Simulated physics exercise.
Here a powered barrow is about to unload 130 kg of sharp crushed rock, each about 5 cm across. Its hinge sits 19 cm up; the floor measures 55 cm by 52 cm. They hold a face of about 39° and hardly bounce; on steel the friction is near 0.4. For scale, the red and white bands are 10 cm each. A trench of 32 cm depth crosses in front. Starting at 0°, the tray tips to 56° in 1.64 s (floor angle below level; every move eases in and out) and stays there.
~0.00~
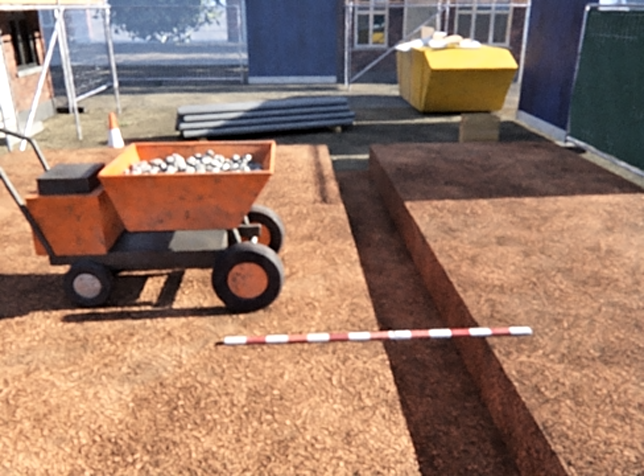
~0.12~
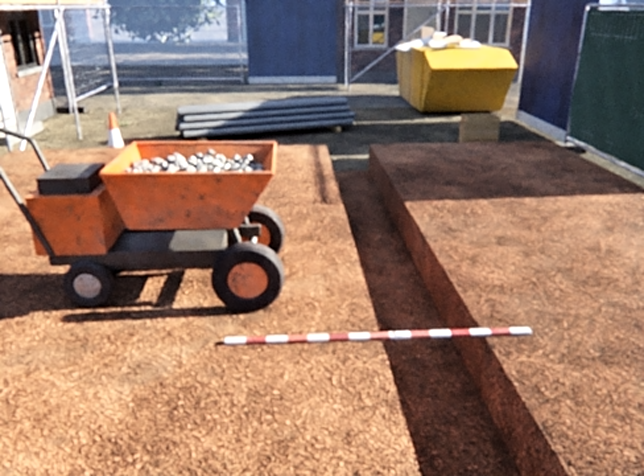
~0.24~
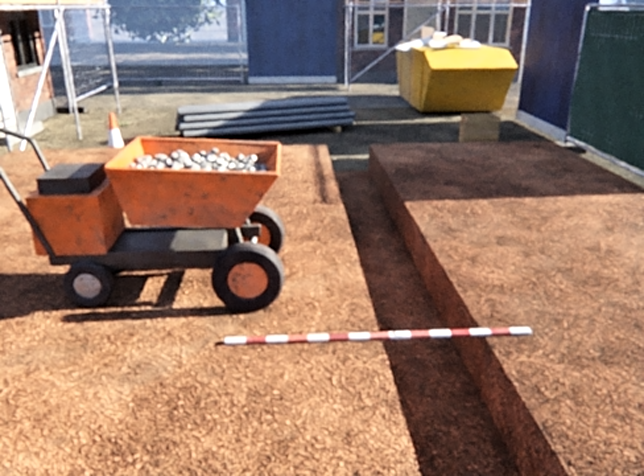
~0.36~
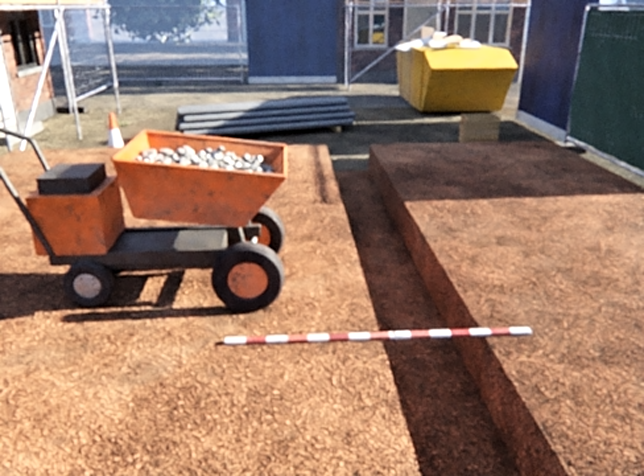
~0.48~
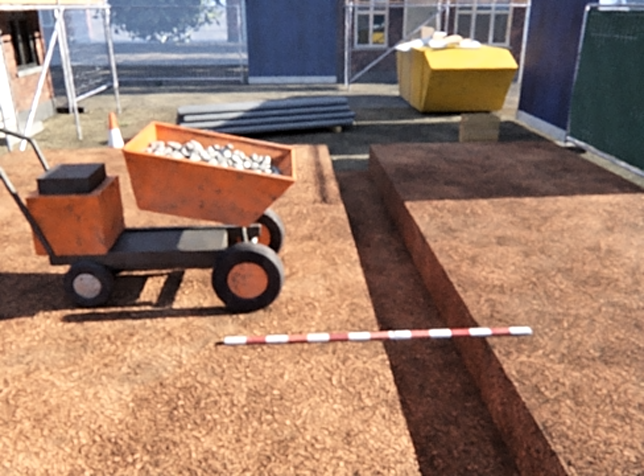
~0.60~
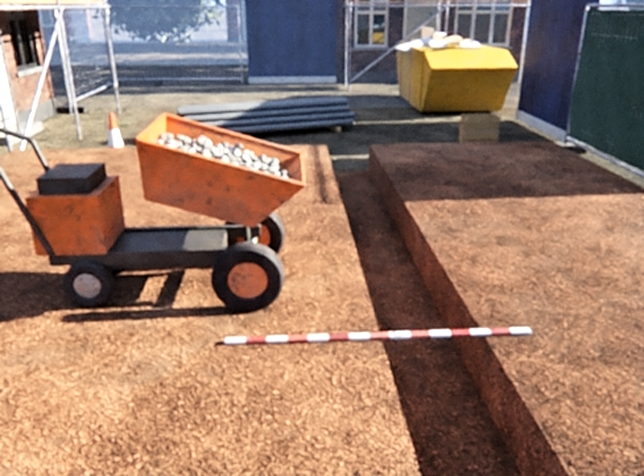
The orange tray of a small wheeled barrow, loaded with pale stones, tilts gradually down to the right as its left end rises off the chassis, while the barrow stays still beside a trench and a red-and-white pole.
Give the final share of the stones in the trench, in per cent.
Roughly 9 per cent ends in the trench.
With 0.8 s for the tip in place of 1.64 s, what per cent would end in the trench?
It would be near 20 per cent.
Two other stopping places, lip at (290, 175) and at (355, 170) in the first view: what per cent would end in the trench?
About 10 and 5 per cent.
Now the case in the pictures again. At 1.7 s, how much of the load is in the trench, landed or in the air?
About 0 per cent by then.
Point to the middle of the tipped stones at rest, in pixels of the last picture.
Their middle is at about (392, 328).
After 1.2 s the floor is at 47°; 100 % in the tray; the foremost stones are at (325, 211).
After 1.7 s the floor is at 56°; 100 % in the tray; the foremost stones are at (354, 222).
After 2.1 s the floor is at 56°; 95 % in the tray, 2 % short of the trench, 3 % in the trench; the foremost stones are at (392, 301).
After 4.0 s the floor is at 56°; 90 % in the tray, 1 % short of the trench, 9 % in the trench; the foremost stones are at (441, 325).
